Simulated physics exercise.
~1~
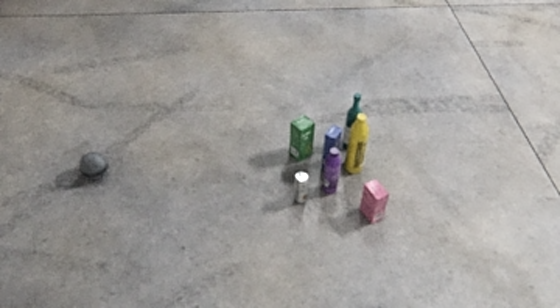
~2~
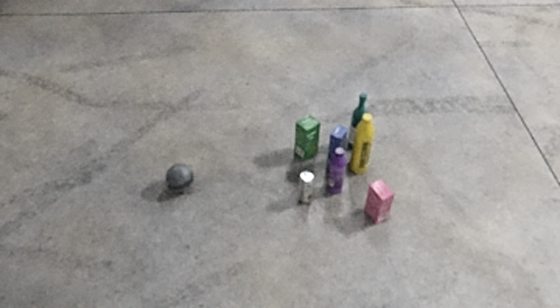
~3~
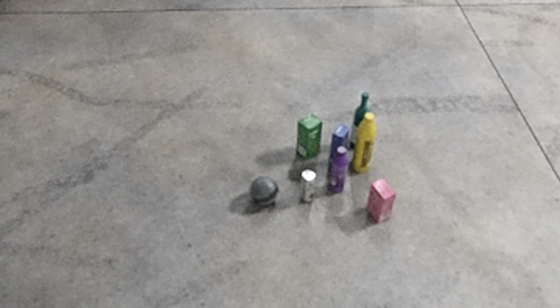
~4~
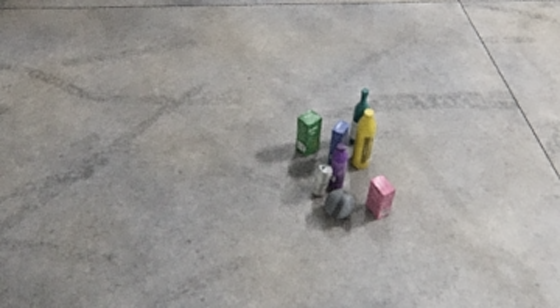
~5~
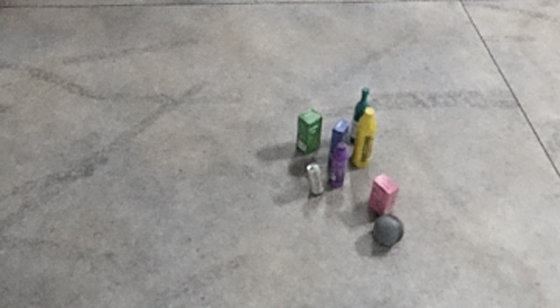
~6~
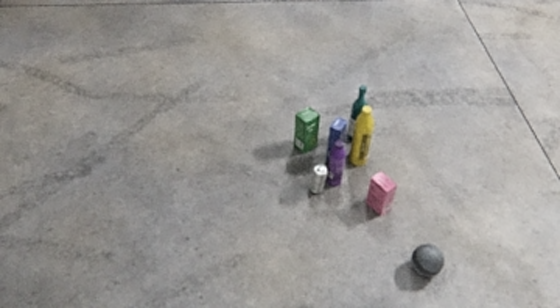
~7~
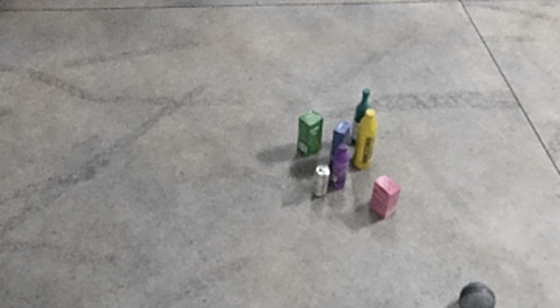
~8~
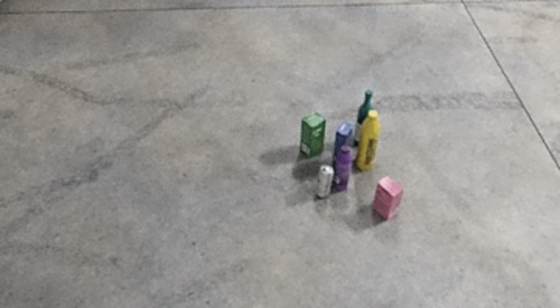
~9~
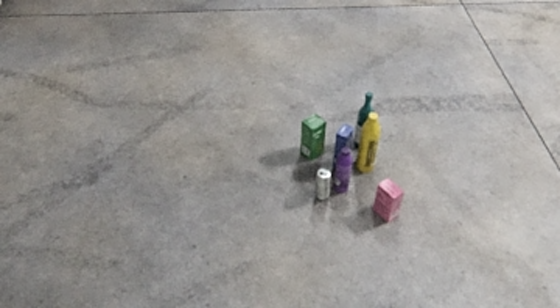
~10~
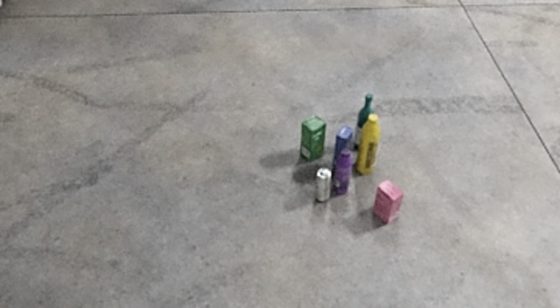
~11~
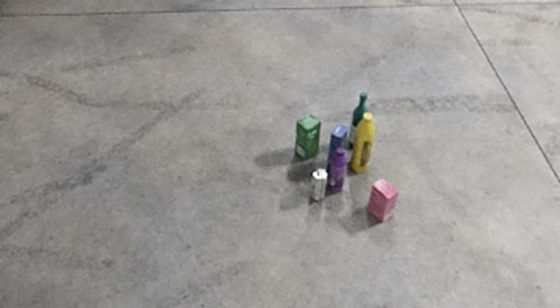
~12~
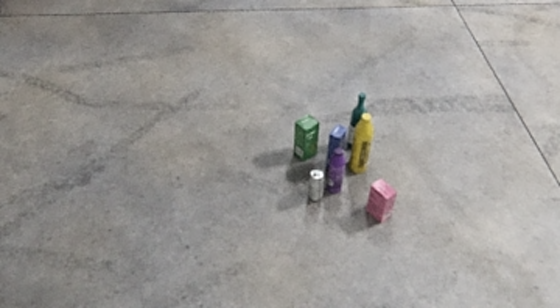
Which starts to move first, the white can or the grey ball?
The grey ball moves first, rolling across the floor while the white can is still at rest. The can only shifts and leans later, when the ball gets to it.
On concrete, a grey ball rolls right, rocks a white can and exits, leaving everything standing.
